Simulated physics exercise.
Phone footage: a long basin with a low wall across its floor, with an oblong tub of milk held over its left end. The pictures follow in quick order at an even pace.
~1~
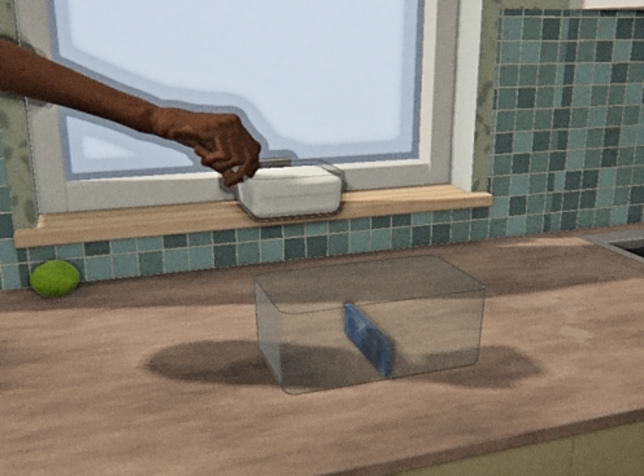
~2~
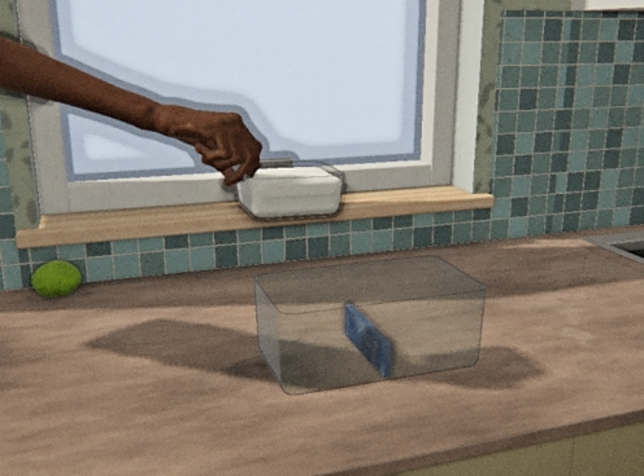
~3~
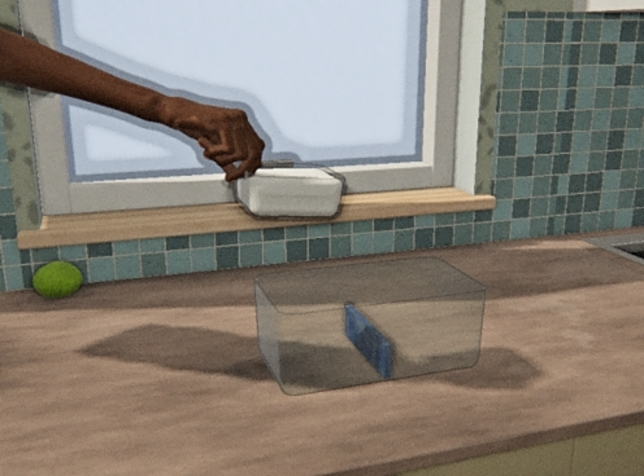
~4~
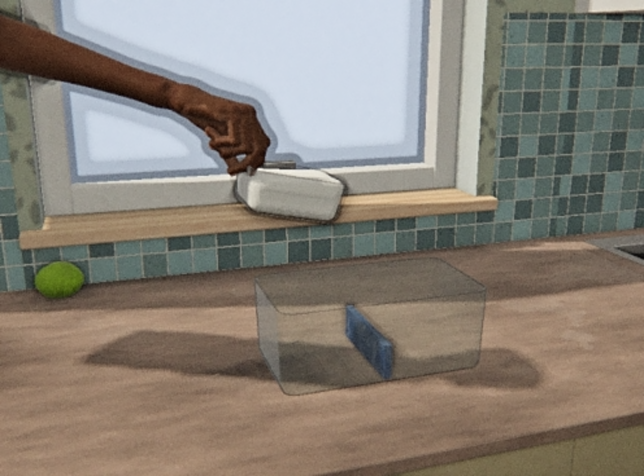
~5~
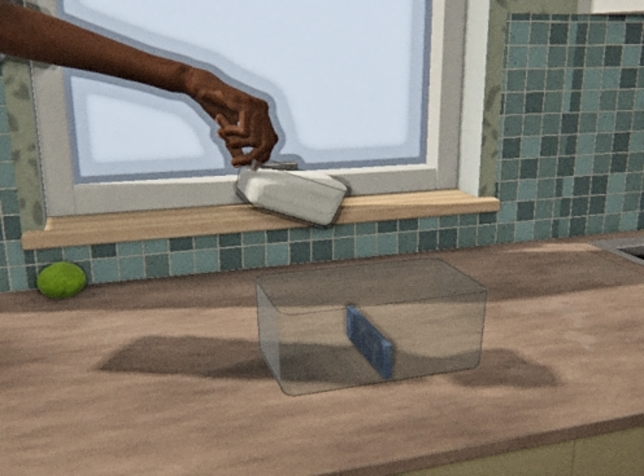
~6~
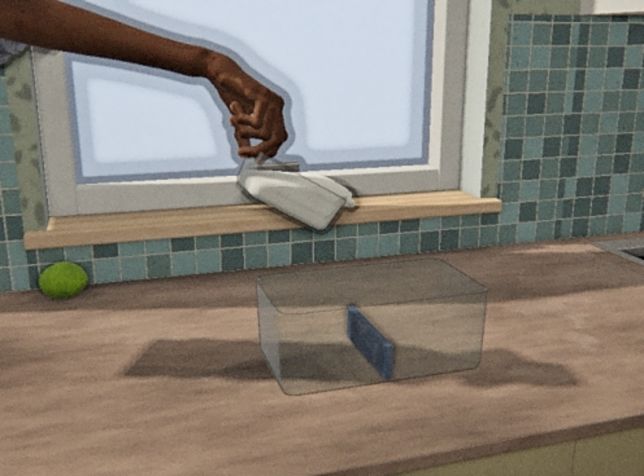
On a kitchen counter by a window, a hand gradually tilting a white tub rightward above a clear basin with a blue divider.
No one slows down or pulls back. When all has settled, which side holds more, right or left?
More to the right.
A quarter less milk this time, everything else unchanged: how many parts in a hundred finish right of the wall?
That share would be some 50 parts in a hundred.
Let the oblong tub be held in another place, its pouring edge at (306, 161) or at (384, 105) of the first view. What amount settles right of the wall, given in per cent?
Roughly 10 in a hundred the first time and 90 in a hundred the second.
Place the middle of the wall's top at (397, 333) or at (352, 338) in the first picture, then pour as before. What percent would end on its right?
10 % and 75 %, roughly.
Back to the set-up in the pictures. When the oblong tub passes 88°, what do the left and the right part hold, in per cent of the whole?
Left: 5 %. Right: 40 %.
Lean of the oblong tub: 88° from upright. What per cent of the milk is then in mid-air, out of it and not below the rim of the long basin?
Roughly 40 per cent.
A moment on, the tilt is 88° and 12 per cent is still to pour, 5 is left of the wall and 42 right of it.
Next, the tilt is 101° and 2 per cent is still to pour, 27 is left of the wall and 66 right of it.
Then the tilt is 101° and 0 per cent is still to pour, 33 is left of the wall and 66 right of it.
Later the tilt is 101° and 0 per cent is still to pour, 33 is left of the wall and 66 right of it.
In the end 33 per cent lies left of the wall, 66 right of it and 1 outside.
